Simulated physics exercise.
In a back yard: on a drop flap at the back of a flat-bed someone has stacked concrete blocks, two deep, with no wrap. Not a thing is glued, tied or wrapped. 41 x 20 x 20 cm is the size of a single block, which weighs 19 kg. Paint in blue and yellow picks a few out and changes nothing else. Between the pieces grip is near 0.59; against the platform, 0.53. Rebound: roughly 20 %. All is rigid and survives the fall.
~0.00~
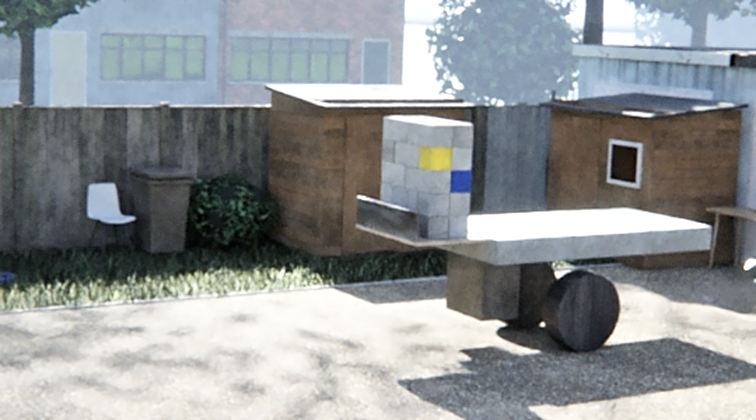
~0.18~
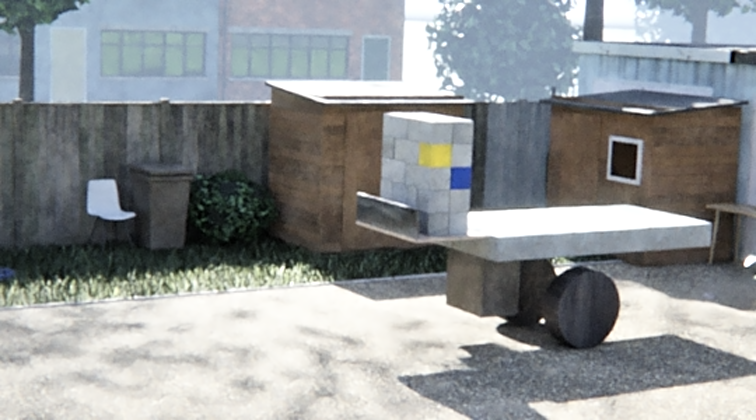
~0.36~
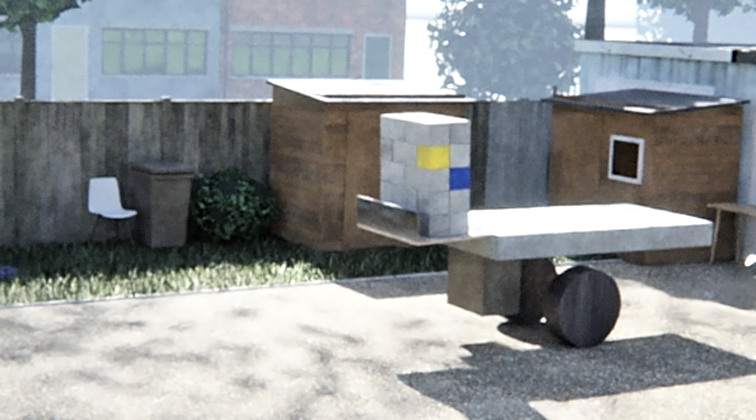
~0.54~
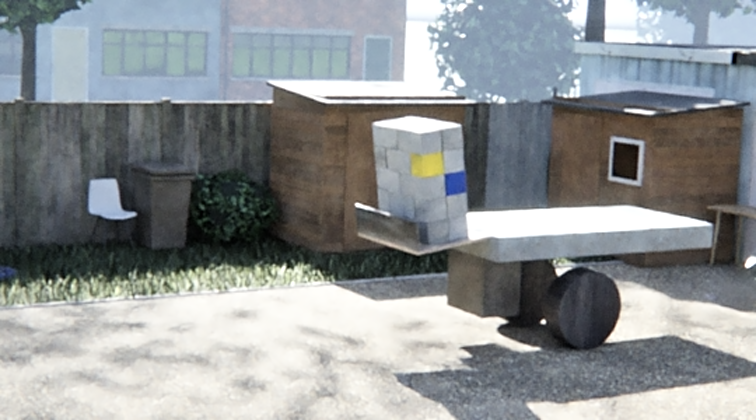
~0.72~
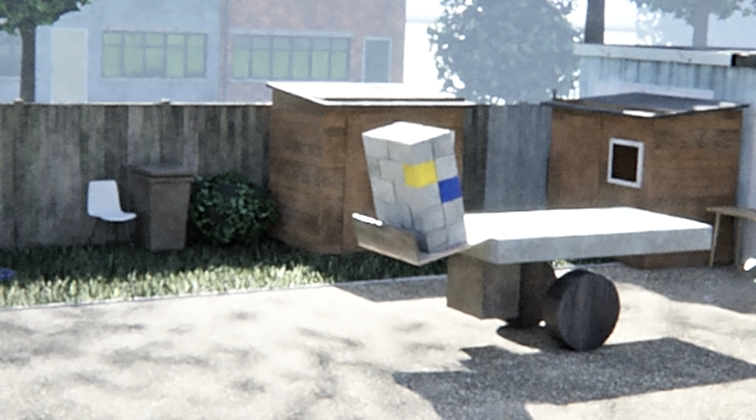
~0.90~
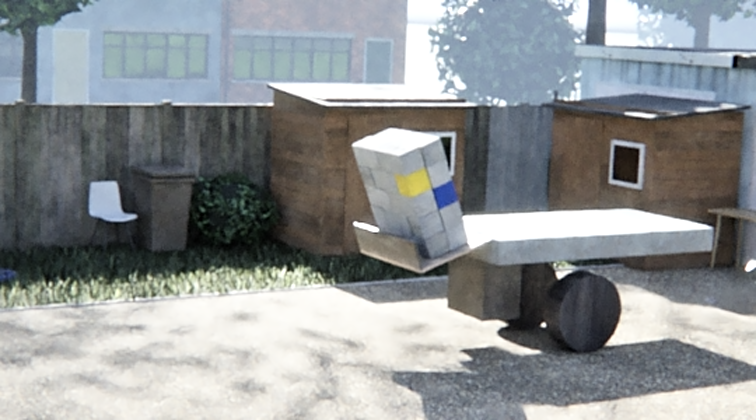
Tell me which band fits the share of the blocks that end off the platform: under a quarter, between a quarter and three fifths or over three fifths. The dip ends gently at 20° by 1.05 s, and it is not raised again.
I would say from a quarter to three fifths of them.
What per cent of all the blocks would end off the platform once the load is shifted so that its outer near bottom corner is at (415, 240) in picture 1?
50 %.
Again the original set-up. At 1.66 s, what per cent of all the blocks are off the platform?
At that instant, 50 percent.
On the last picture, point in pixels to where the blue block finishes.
I'd place it at about (412, 205) in the final view.
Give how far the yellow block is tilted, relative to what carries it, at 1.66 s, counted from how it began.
Roughly 80°.
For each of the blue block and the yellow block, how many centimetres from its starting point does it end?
Blue shifts close to 40 cm and yellow close to 200 cm.
After 1.08 s, slope 20°; none of the 24 blocks off the platform, 24 disturbed; yellow block 15° from how it stood; blue block 13° from how it stood.
After 1.30 s, slope 20°; 9 of the 24 blocks off the platform; yellow block 41° from how it stood, 12 cm lower; blue block 38° from how it stood.
After 1.66 s, slope 20°; 12 of the 24 blocks off the platform; yellow block on its side; blue block 32° from how it stood.
In the end (2.0 s), slope 20°; 12 of the 24 blocks off the platform; yellow block on its side; blue block 32° from how it stood. That is 50 per cent. From the last view, middles, yellow block near (317, 360), blue block near (412, 205).
